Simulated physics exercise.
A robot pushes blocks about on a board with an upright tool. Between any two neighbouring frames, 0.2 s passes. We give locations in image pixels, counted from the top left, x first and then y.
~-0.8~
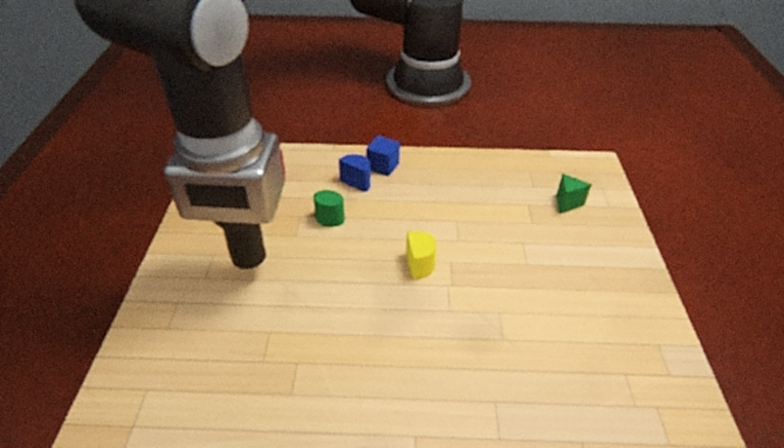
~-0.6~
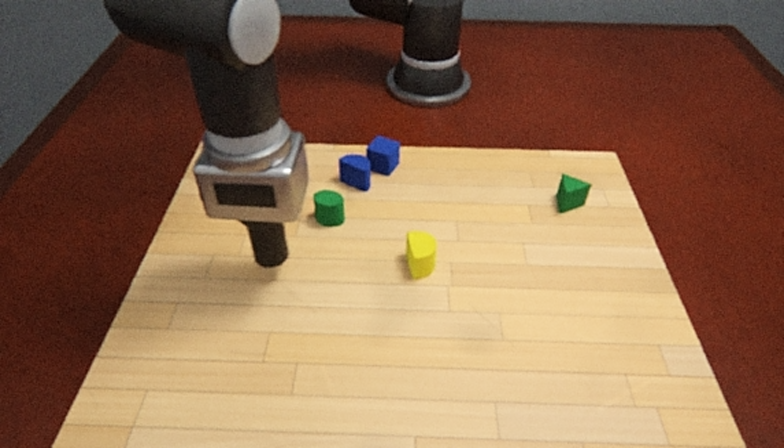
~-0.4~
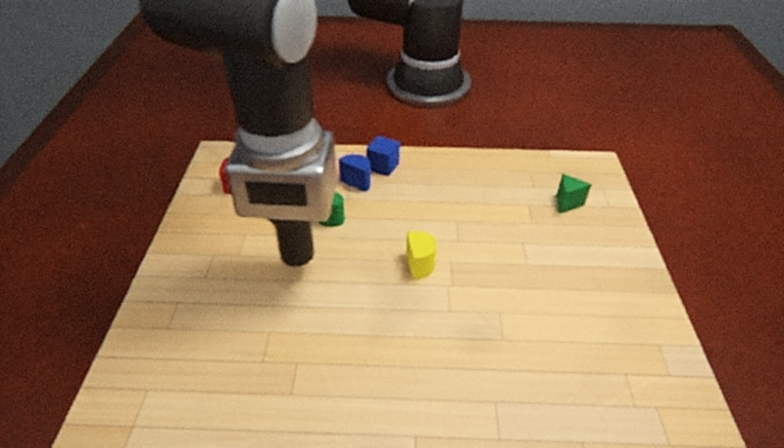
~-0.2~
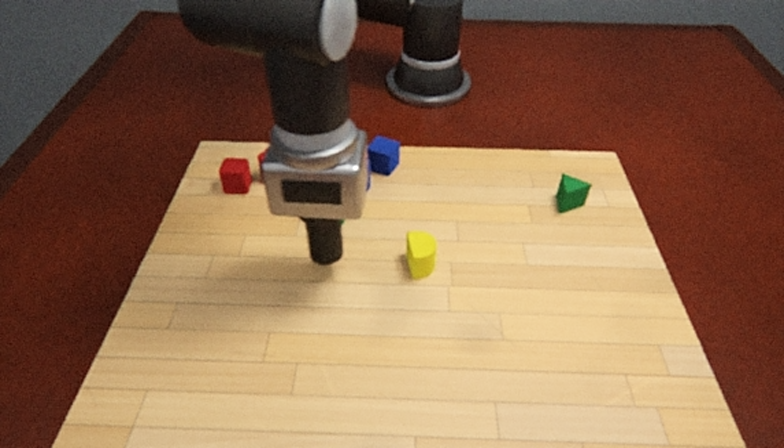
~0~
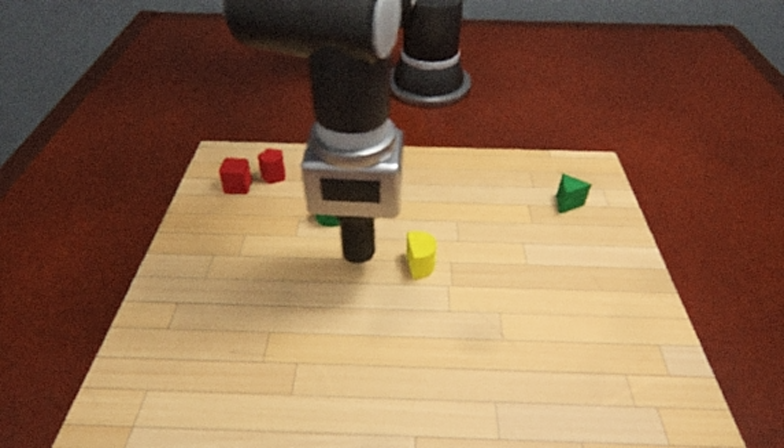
A pale wooden board lies on a dark red surface, seen from above and in front by a still camera. Blue blocks and a green oval sit toward the back left, a yellow half-round block near the middle and a green triangular one at right. A robot arm slides its upright tool steadily rightward toward the yellow block, uncovering two red blocks behind it, while no block moves.
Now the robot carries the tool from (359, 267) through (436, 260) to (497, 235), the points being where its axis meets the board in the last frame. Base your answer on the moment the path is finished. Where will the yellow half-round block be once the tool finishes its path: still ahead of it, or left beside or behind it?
Looking at the end of the path, the yellow half-round block has slipped free of the tool.
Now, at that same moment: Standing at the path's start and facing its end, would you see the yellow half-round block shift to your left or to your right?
It goes right.
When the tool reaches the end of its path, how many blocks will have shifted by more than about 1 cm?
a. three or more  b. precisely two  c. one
c.
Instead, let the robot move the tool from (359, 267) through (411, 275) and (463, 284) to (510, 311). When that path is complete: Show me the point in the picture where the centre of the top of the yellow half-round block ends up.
In the picture, it is at (458, 239).
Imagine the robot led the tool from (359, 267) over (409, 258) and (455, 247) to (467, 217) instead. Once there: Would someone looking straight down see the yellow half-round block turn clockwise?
Answer: Yes.
The first path, step by step. One third of the way, tool at (413, 247); yellow half-round block at (442, 243), turned 15° clockwise.
Two thirds of the way, tool at (462, 238); yellow half-round block at (491, 240), turned 45° clockwise.
At the end, tool at (500, 219); green oval unmoved; yellow half-round block at (501, 240), turned 70° clockwise.
